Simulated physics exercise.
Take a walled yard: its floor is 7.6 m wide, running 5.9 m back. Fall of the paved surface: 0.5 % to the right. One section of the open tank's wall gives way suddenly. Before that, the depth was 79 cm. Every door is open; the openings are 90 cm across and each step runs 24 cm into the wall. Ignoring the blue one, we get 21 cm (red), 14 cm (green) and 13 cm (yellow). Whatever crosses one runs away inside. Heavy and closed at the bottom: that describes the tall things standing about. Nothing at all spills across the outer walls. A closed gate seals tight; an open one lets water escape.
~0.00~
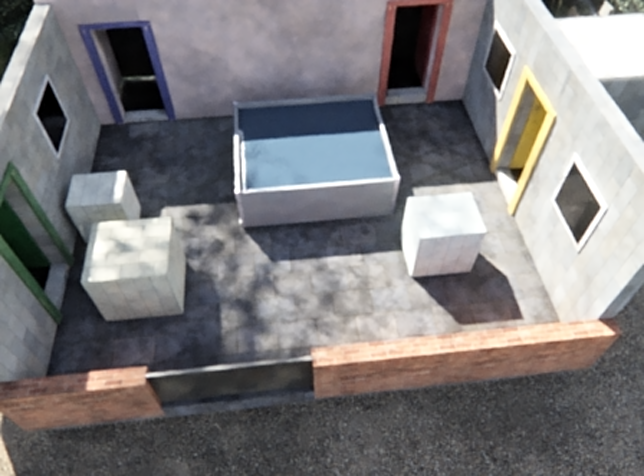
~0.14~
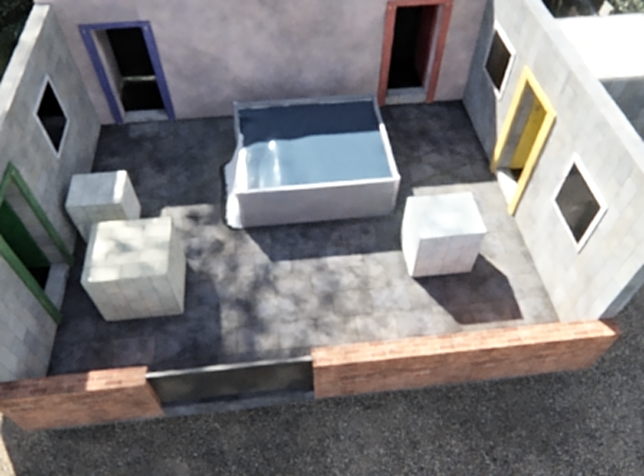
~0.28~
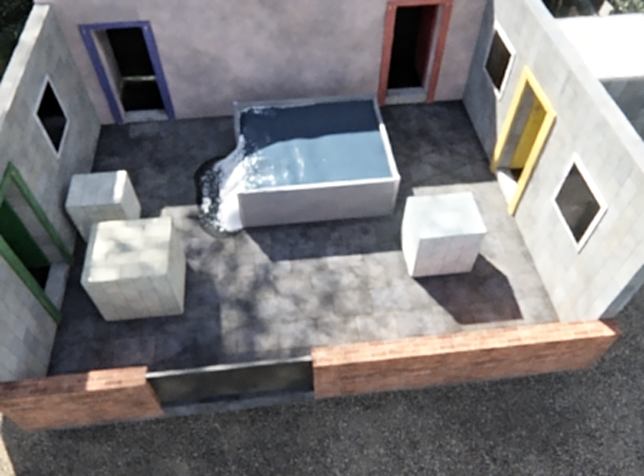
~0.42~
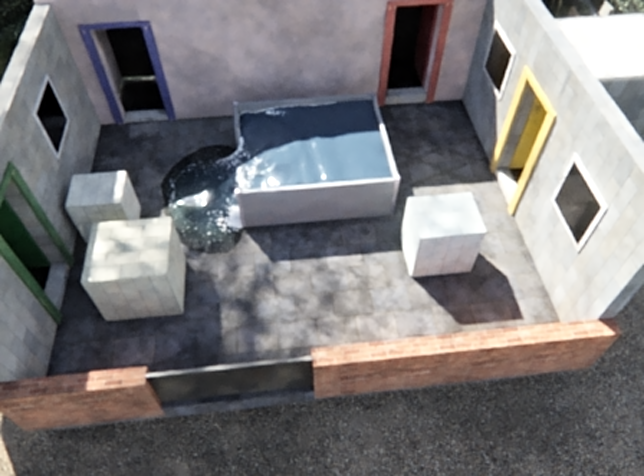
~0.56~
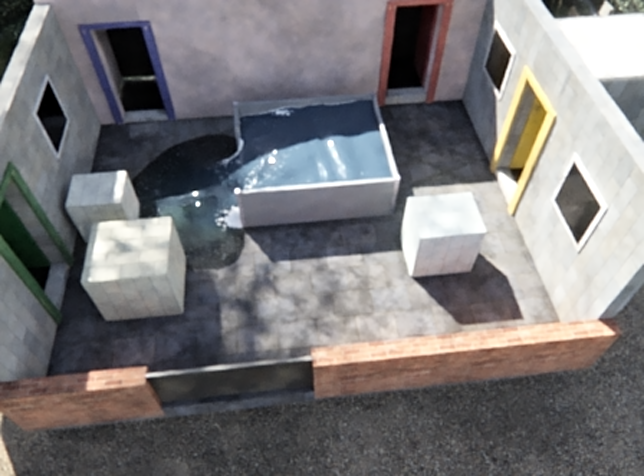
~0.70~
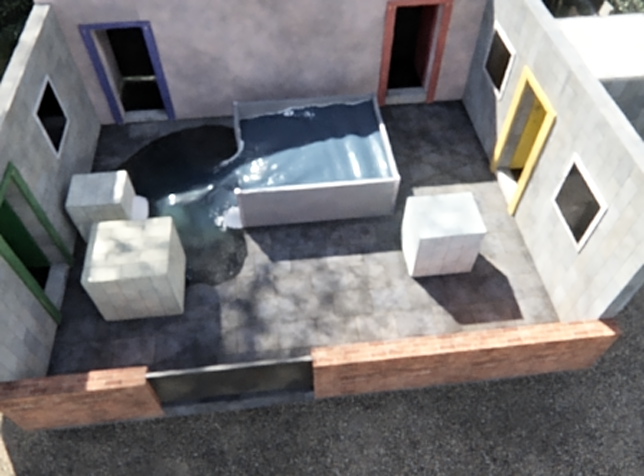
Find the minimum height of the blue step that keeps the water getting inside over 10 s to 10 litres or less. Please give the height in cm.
Roughly 37 cm.
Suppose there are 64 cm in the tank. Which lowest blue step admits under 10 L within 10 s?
About 29 cm.
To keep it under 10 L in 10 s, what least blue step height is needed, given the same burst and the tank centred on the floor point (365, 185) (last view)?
About 31 centimetres.
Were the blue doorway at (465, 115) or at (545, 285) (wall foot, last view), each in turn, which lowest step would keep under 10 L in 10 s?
In turn: About 27 cm, about 16 cm.
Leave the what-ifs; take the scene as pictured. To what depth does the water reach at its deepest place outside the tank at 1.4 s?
Max depth: Around 57 cm.
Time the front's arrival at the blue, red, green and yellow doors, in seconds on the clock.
It gets to blue after 1.0 s, red after 4.5 s, green after 1.1 s and yellow after 6.0 s.
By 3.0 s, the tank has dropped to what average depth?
The mean depth is about 33 cm.
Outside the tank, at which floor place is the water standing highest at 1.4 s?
Around (150, 258).
After 1.4 s water covers 25 % of the floor, deepest (57 cm) near (150, 258); 7 cm at the blue door, 0 litres in over its 9 cm step.
After 3.0 s water covers 45 % of the floor, deepest (46 cm) near (99, 140); 24 cm at the blue door, 72 litres in over its 9 cm step.
After 10.0 s water covers 100 % of the floor, deepest (18 cm) near (510, 210); 12 cm at the blue door, 568 litres in over its 9 cm step.
At the blue door as built, the water arrived by 1.1 s and peaked near 30 cm at 3.8 s.
With a step of 32 cm, 30 litres would have come in within the 10 s; with 43.5 cm, 1 litre. So under 10 litres takes about 37 cm.
